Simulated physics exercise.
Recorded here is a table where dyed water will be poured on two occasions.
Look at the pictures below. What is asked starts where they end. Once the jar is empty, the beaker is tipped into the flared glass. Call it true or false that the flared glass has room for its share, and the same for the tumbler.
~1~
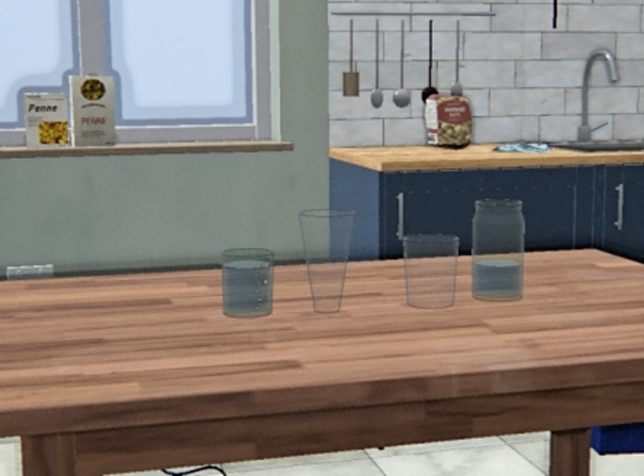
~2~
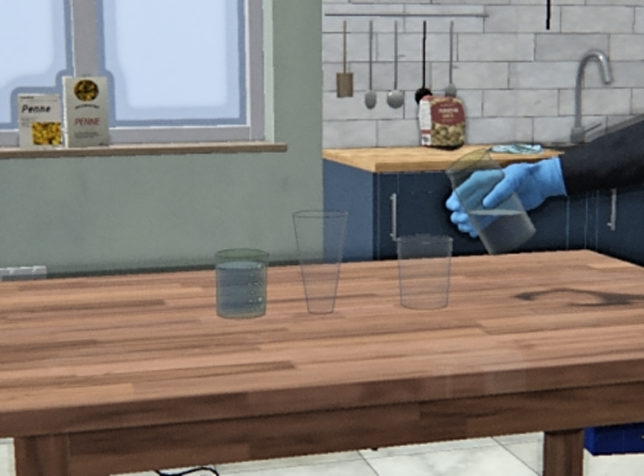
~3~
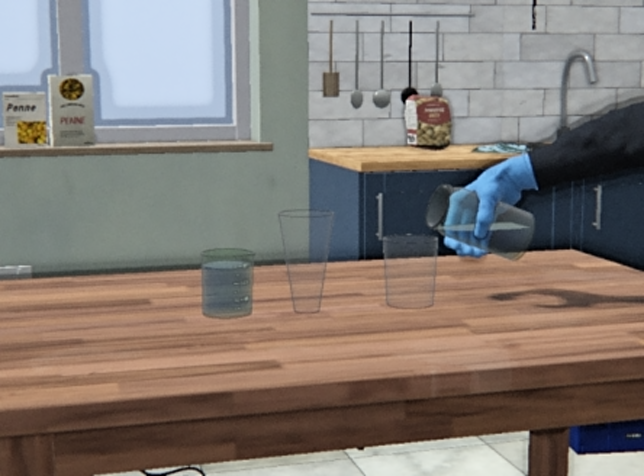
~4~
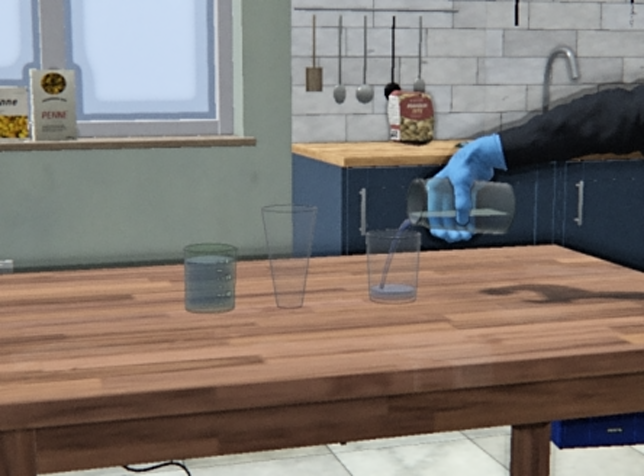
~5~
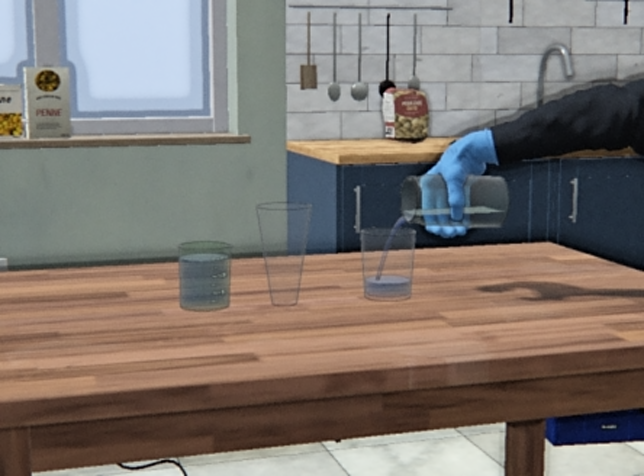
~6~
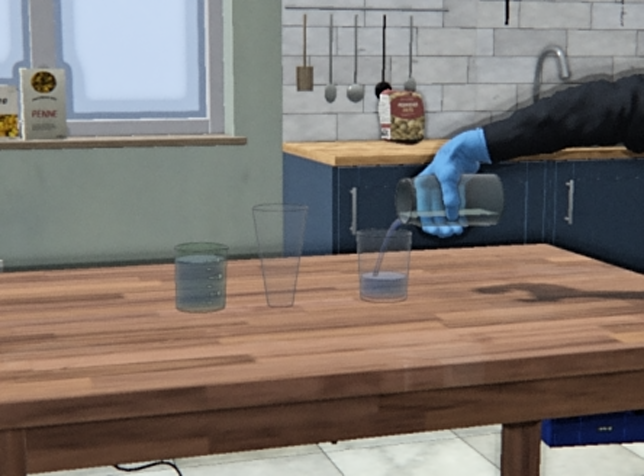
Verdict: For the flared glass, true; for the tumbler, true.
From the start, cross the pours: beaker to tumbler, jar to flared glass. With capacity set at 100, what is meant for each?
70 % then 60 %.
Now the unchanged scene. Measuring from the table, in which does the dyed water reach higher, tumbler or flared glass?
The flared glass.
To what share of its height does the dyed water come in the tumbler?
I make it 55 per cent.
Shortly, the tumbler is about half full.
At the finish, the flared glass is nearly full; the tumbler is about half full.
